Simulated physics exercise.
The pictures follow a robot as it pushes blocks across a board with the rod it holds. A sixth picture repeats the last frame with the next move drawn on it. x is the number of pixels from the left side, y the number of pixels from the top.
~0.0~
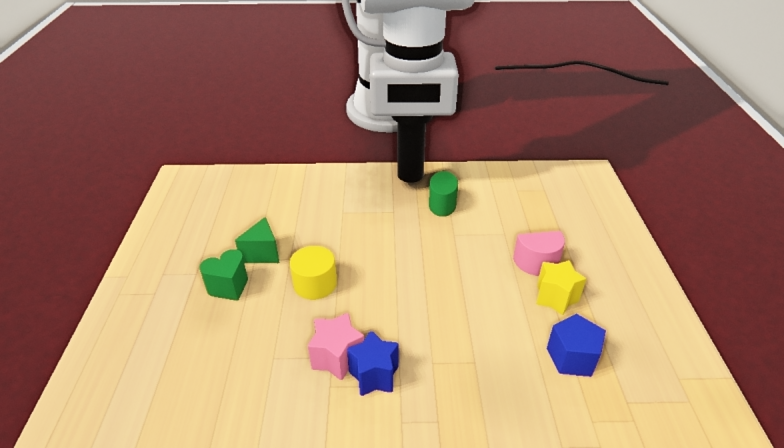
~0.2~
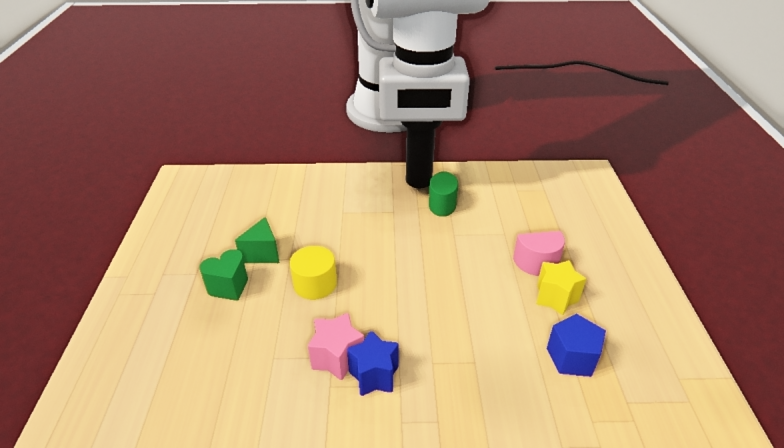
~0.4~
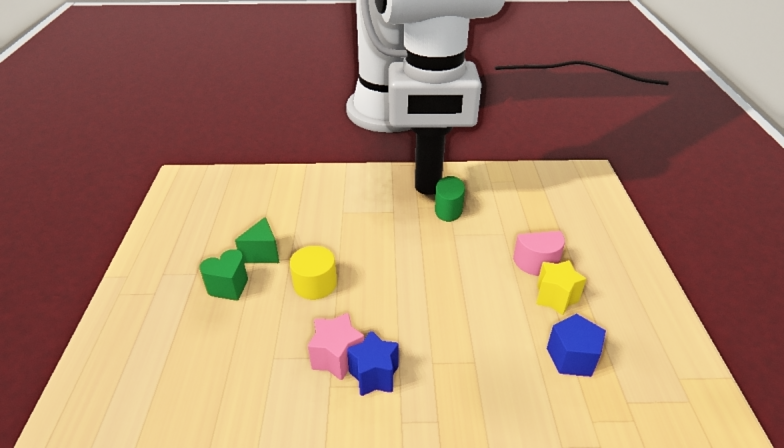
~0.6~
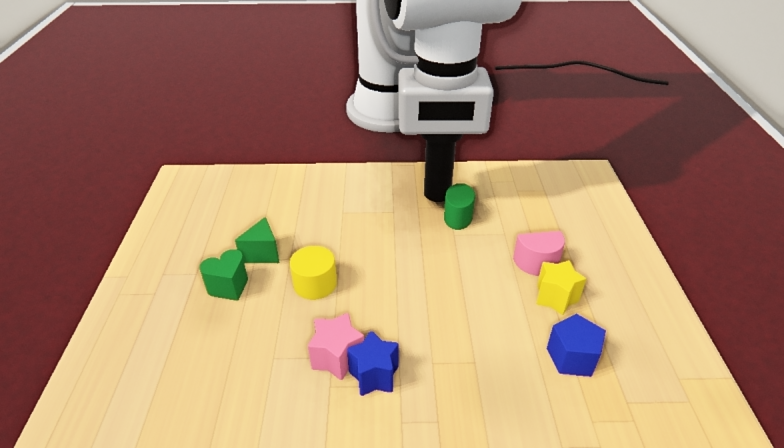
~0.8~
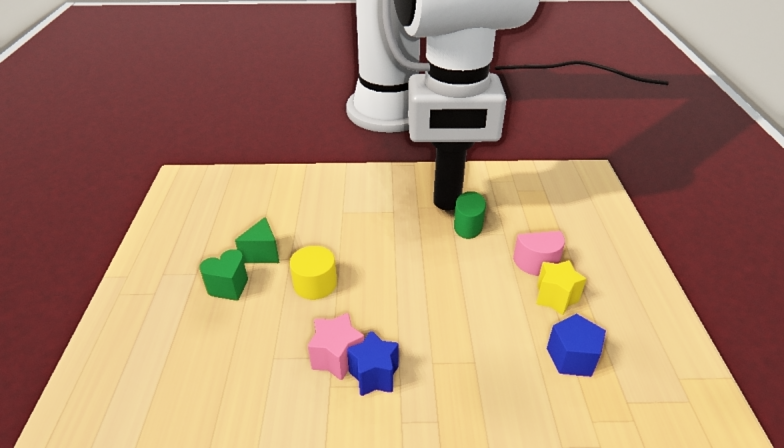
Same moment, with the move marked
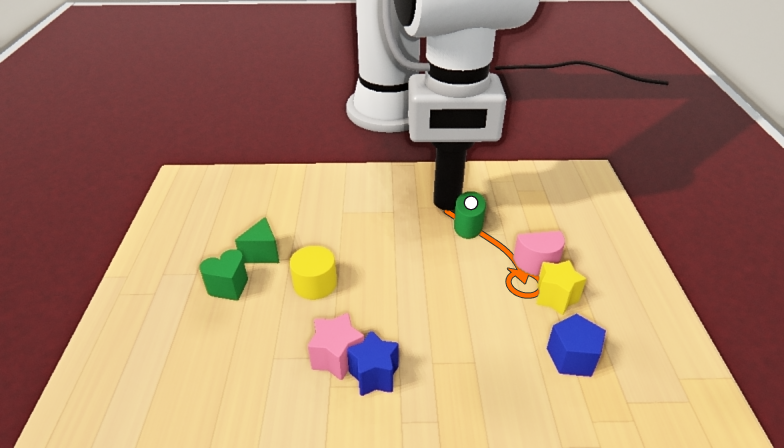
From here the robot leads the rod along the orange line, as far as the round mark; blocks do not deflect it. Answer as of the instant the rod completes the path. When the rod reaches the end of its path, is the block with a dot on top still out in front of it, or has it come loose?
Ahead of the rod.
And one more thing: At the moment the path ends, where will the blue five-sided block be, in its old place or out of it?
Answer: Unmoved.
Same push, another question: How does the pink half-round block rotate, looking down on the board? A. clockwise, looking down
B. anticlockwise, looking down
That would be B.
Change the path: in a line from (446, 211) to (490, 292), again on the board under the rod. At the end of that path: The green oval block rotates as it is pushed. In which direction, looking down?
From the top, the block rotates counterclockwise.
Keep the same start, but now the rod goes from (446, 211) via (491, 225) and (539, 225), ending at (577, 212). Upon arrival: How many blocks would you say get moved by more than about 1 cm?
By the end, one block will have moved.
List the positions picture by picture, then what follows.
Rod tip at (410, 175); block tops, green oval block at (444, 182); pink half-round block at (543, 241); yellow star at (562, 274); blue five-sided block at (581, 334), in the first picture.
Rod at (419, 181); blocks unchanged, in the second picture.
Rod at (428, 187); green oval block at (451, 187), in the third picture.
Rod at (437, 194); green oval block at (460, 194), in the fourth picture.
Rod at (447, 202); green oval block at (471, 203); pink half-round block at (543, 241); yellow star at (562, 274); blue five-sided block at (581, 334), in the fifth picture.
Path on the board, from (446, 211) via (477, 231) and (508, 253), ending at (525, 284); the dot is on the green oval block.
On the path given first. One third of the way, rod at (478, 222); green oval block at (500, 225), turned 20° clockwise.
Two thirds of the way, rod at (510, 244); green oval block at (525, 251), turned 55° clockwise; pink half-round block at (561, 254), turned 60° anticlockwise; yellow star at (570, 281).
At the end, rod at (527, 274); green oval block at (557, 281), turned 10° clockwise; pink half-round block at (582, 263), turned 90° anticlockwise; yellow star at (594, 300); blue five-sided block in place.
